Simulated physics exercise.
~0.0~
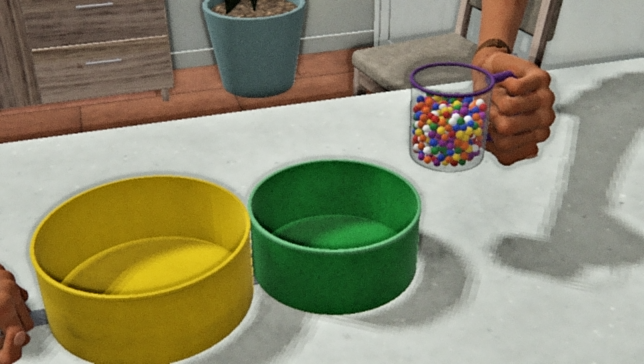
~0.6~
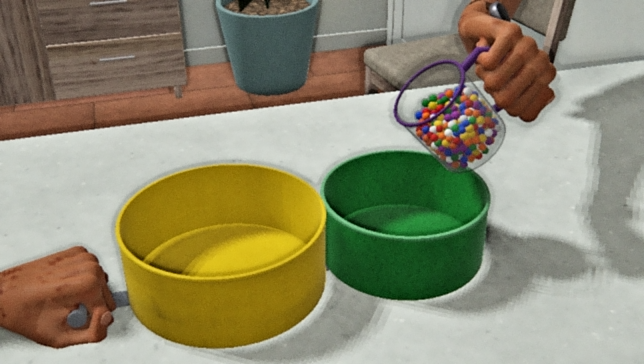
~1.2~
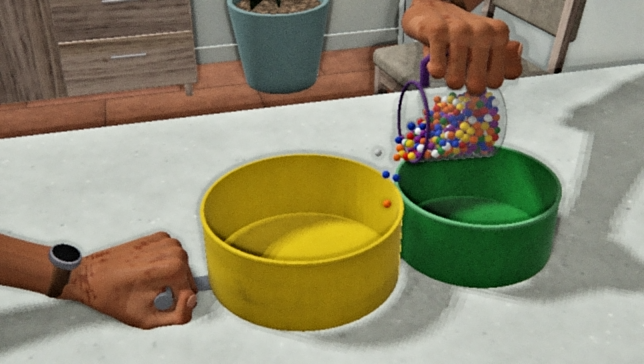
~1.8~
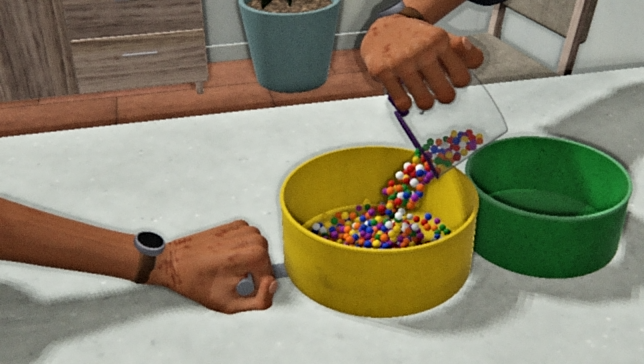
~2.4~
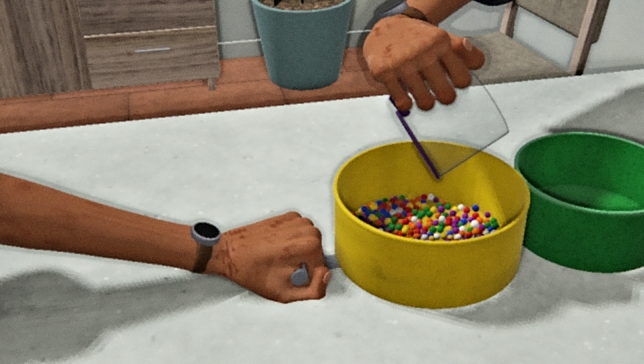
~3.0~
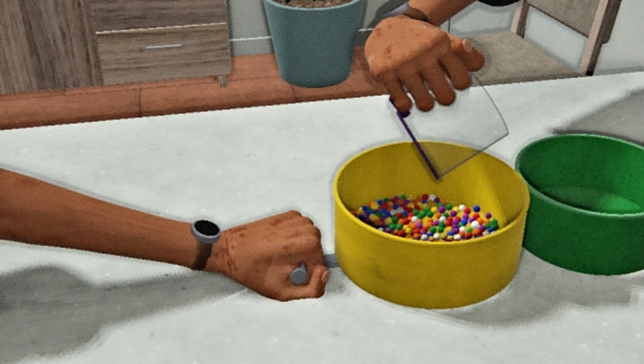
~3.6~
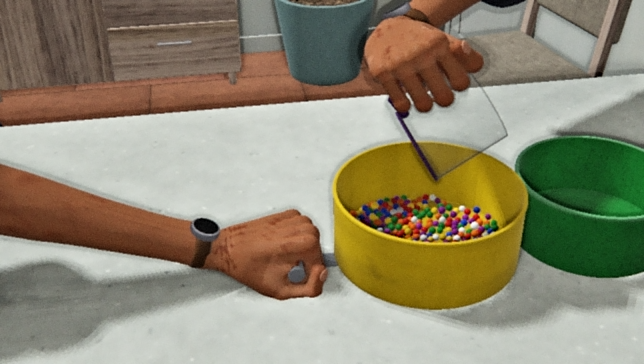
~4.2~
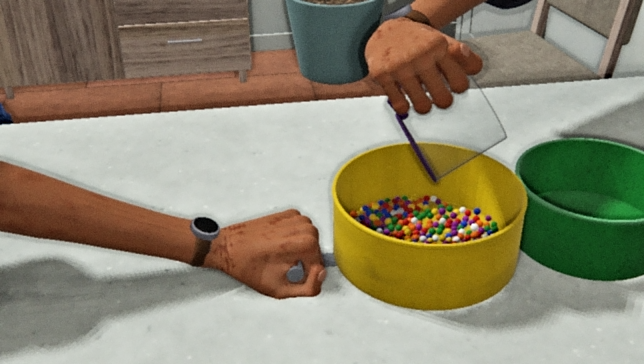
The footage shows a hand sliding joined yellow and green pots rightward across a white table while another hand tips a clear cup of colourful beads above them. The beads pour into the yellow pot, and the pots halt, leaving the cup empty and the green pot bare.
